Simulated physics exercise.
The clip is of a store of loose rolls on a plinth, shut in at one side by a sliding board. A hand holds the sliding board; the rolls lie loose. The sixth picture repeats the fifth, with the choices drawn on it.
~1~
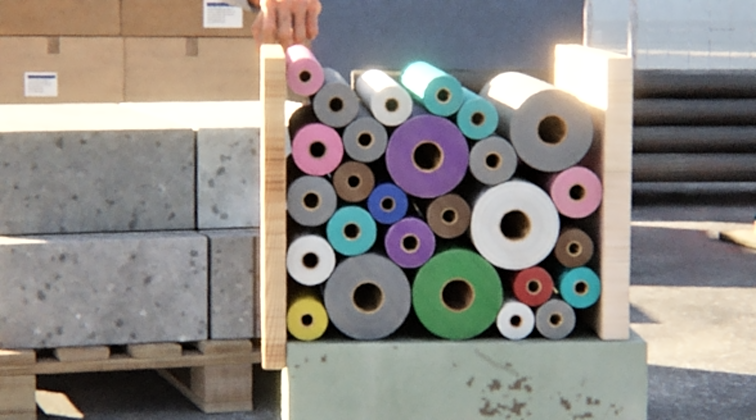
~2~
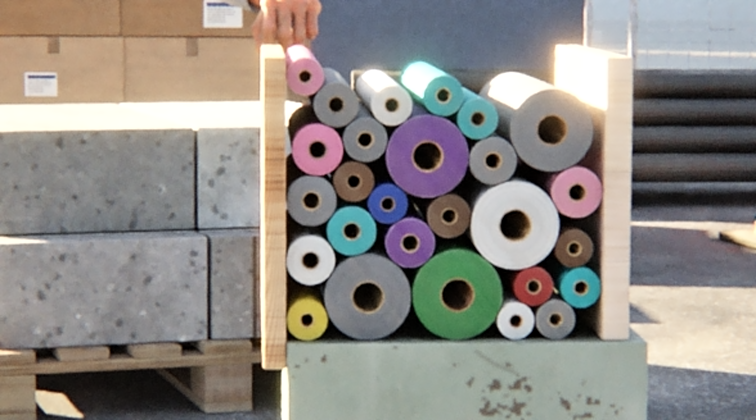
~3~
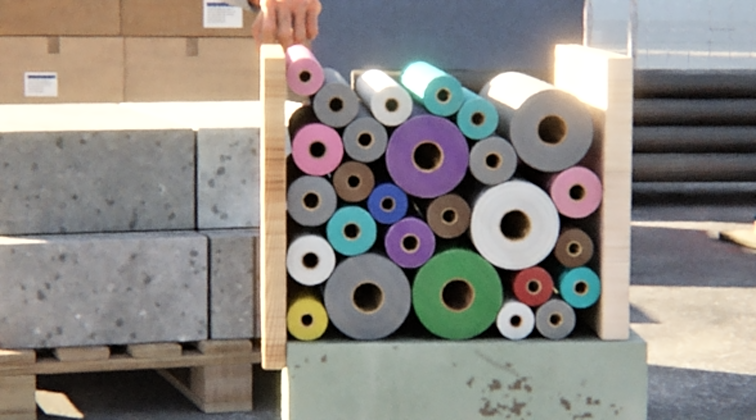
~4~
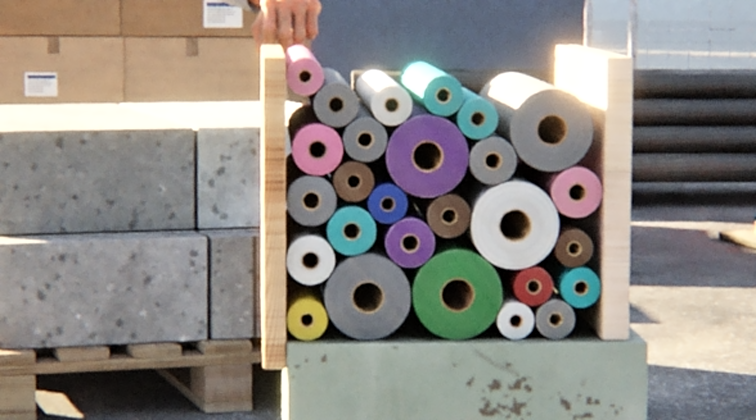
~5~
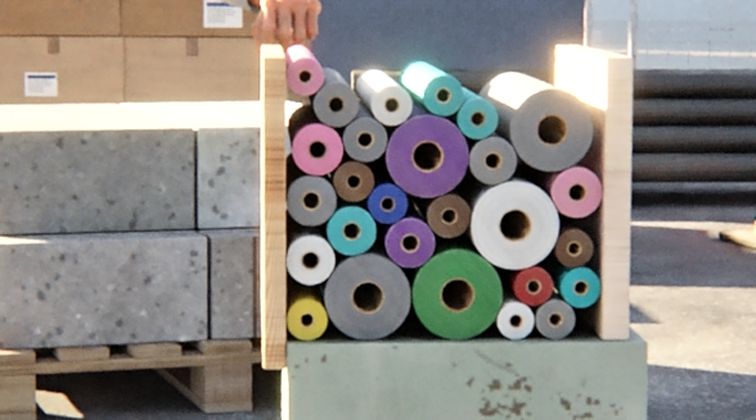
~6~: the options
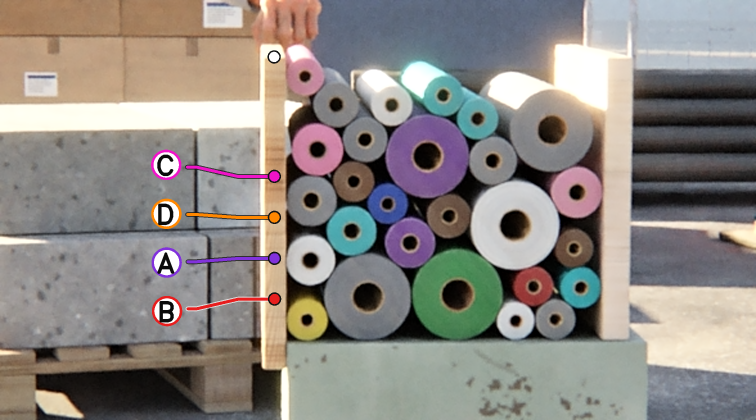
Nothing moves as a hand holds the board at the left of the stacked coloured rolls.
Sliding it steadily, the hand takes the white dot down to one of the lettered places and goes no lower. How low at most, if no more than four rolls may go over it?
Down to D.
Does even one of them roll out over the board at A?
Yes.
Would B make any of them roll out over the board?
Yes, at B.
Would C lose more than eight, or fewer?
At C, fewer than eight.
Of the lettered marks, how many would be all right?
Two of the four.
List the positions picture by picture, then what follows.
A yellow roll (307, 320); a red roll (534, 287); a grey roll (312, 201), in the first picture.
A grey roll (312, 201); a brown roll (353, 181), in the second picture.
A grey roll (336, 104); a pink roll (305, 76), in the third picture.
Side board (273, 191); a yellow roll (307, 320), in the fourth picture.
A red roll (534, 287); a grey roll (312, 201); a brown roll (353, 181), in the fifth picture.
On the copy, A at (274, 258); B at (275, 299); C at (274, 176); D at (274, 217); the white dot at (274, 57).
On D. First, top of the board (285, 131).
Then, top of the board (285, 214).
Finally, top of the board (285, 216), three out over the board.
By contrast, A more than four out over the board; B more than four out over the board; C one out over the board.
